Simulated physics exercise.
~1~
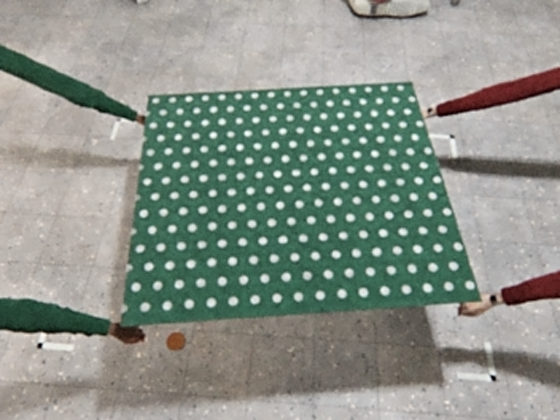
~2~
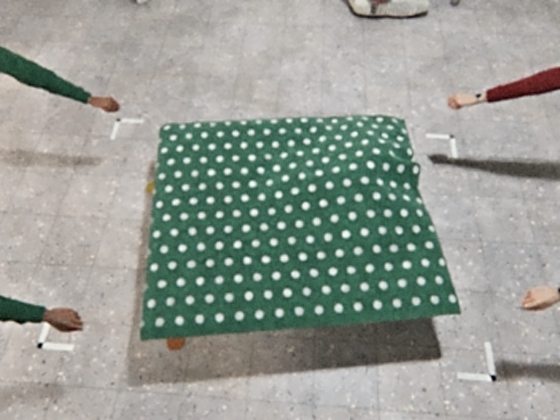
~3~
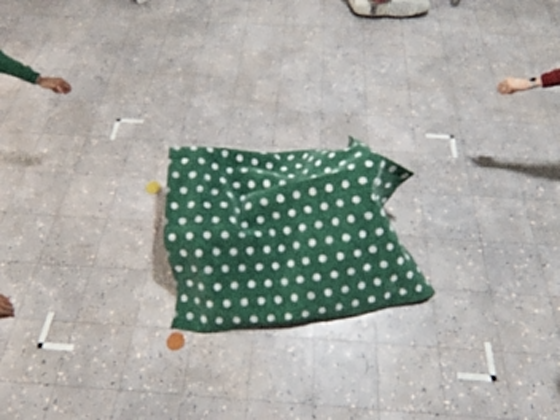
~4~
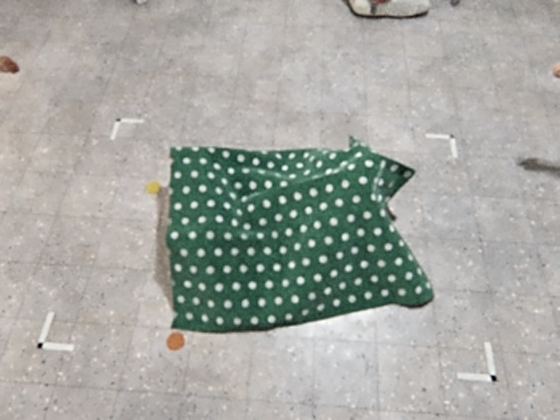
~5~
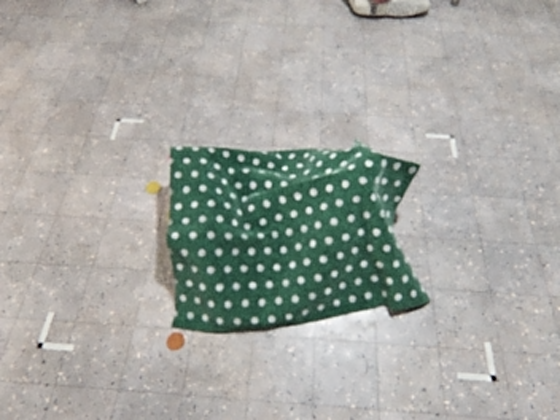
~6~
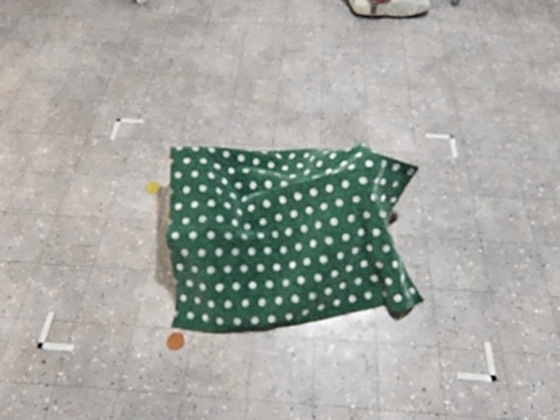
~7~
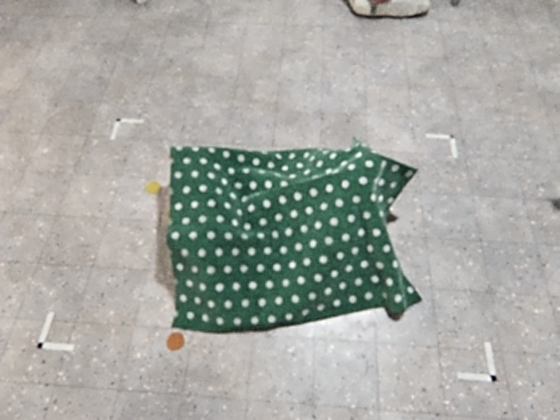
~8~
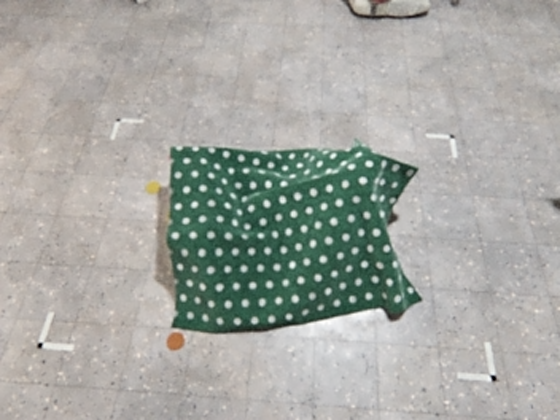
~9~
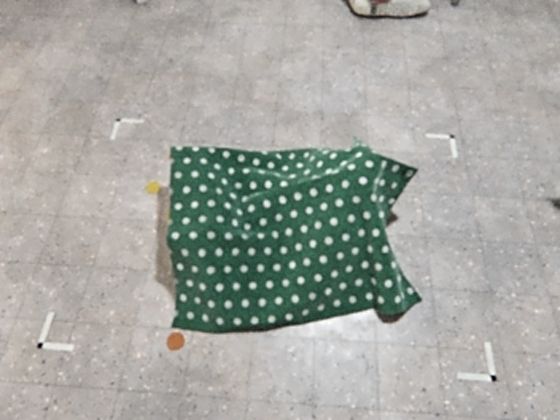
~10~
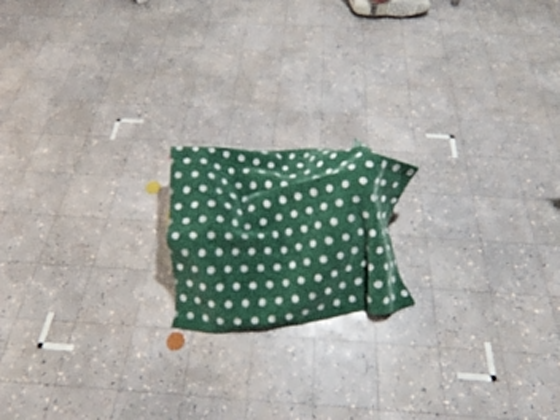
A green dotted sheet held by four hands is released and settles crumpled on the floor.
